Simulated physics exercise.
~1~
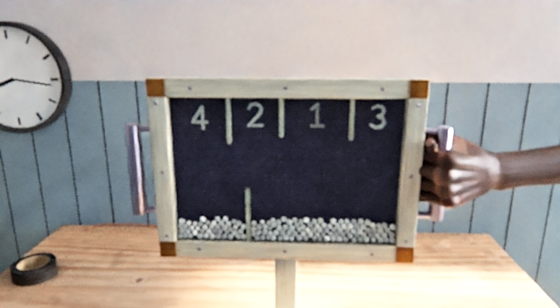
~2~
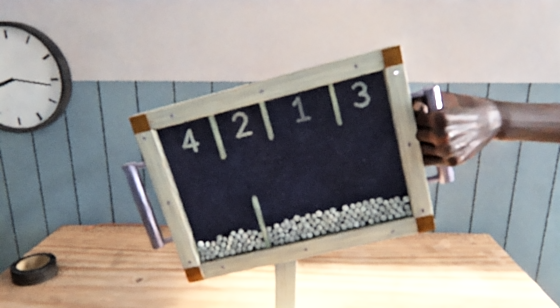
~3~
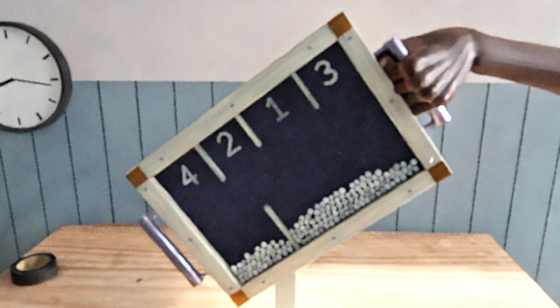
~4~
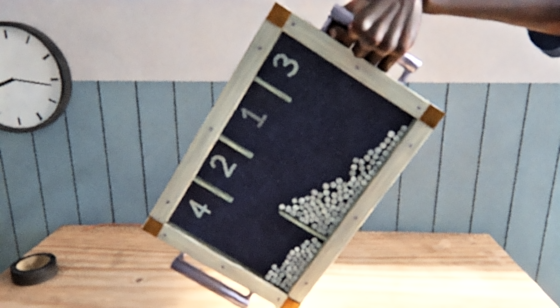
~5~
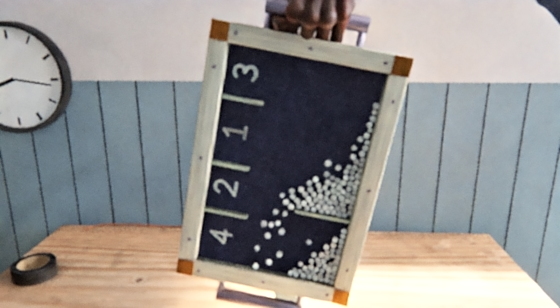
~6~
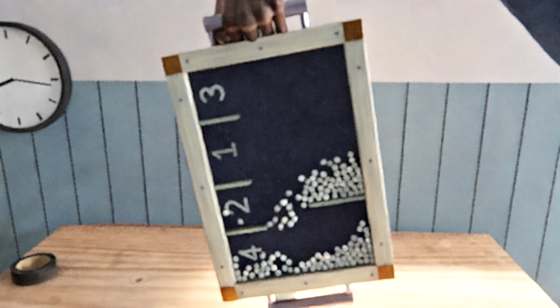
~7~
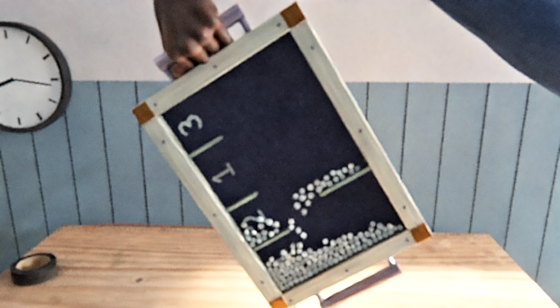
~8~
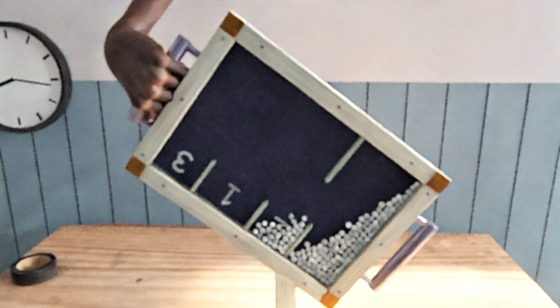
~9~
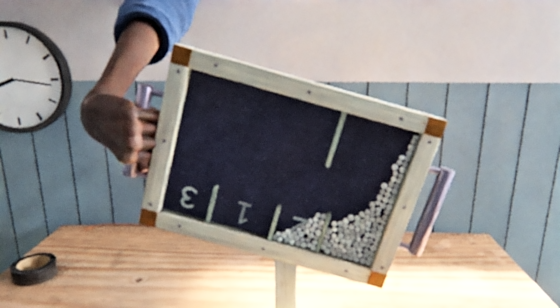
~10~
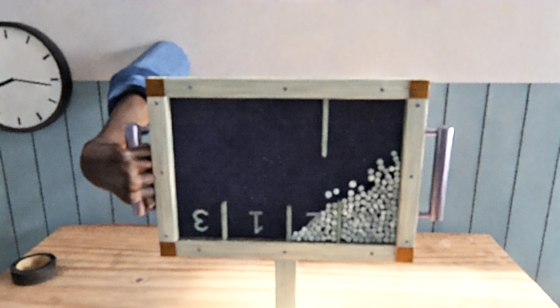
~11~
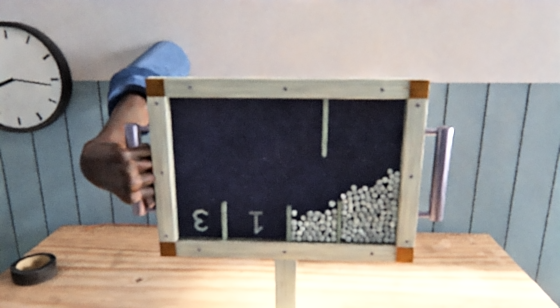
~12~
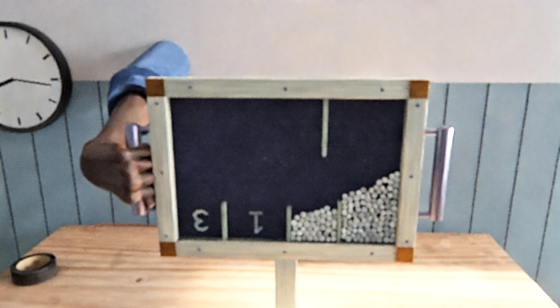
On a wooden table, a hand turns a framed box upside down, heaping white beads right.
